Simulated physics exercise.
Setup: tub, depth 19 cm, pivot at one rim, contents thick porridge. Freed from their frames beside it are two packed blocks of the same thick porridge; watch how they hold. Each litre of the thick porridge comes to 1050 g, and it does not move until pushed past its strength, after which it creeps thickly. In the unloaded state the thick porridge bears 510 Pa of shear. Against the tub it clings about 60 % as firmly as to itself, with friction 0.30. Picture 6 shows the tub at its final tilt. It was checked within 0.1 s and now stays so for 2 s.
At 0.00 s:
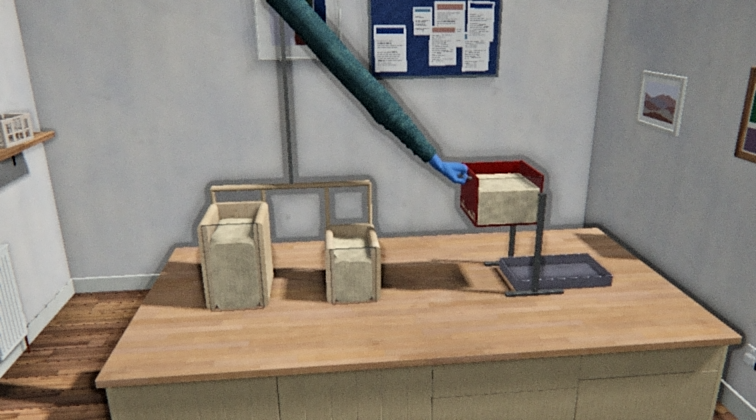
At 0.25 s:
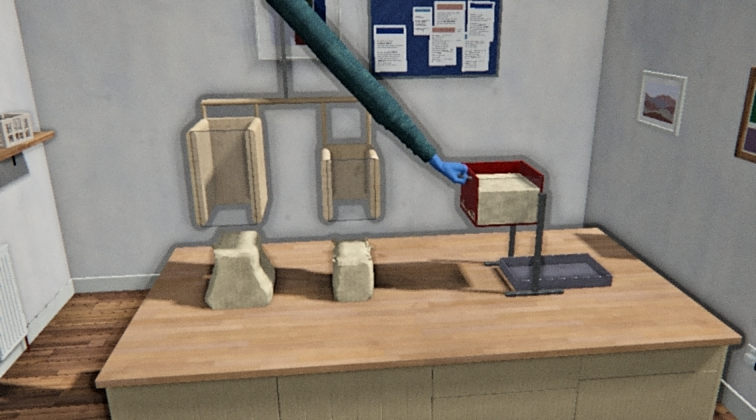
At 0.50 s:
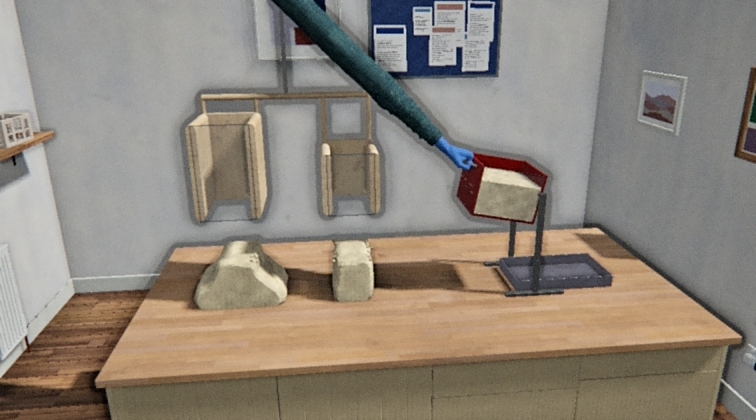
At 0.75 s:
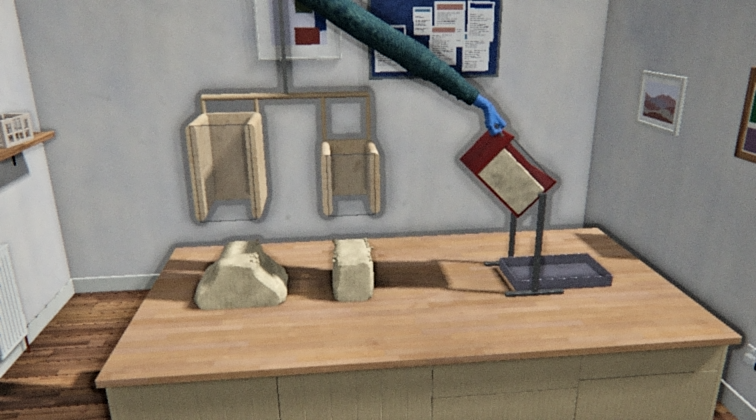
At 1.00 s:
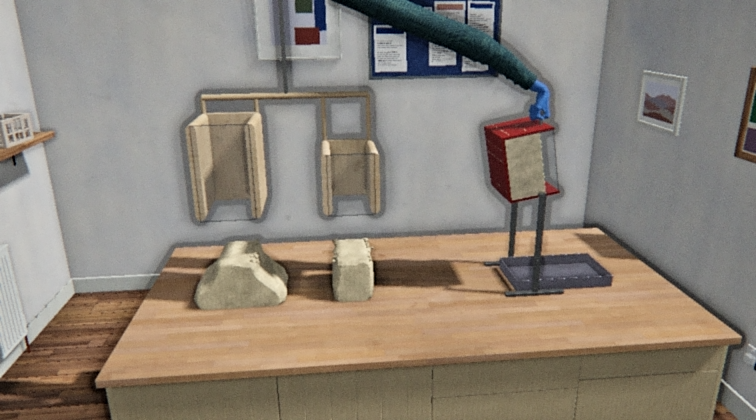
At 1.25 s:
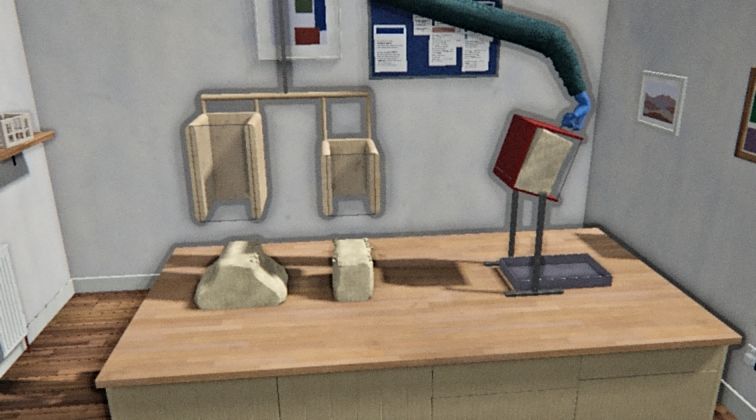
A blue-gloved hand on a teal-sleeved arm holds a red tub of pale, thick material above a grey stand on a wooden-topped counter, in a room seen from slightly above by a still camera. Two beige moulds lift off pale blocks at left, and the taller block slumps and widens. The arm then turns the tub clockwise well past its side, the pale mass still inside.
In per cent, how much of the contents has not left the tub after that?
Expect about 0 out of 100.
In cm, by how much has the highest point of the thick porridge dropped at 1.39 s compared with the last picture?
Around 8 cm below its level in the last picture.
By 1.39 s, the tub is at 108 degrees and holds 79 %.
By 1.56 s, the tub is at 108 degrees and holds 32 %.
By 1.73 s, the tub is at 108 degrees and holds 14 %.
By 1.90 s, the tub is at 108 degrees and holds 0 %.
By 3.25 s, at the end, the tub is at 108 degrees and holds 0 %.
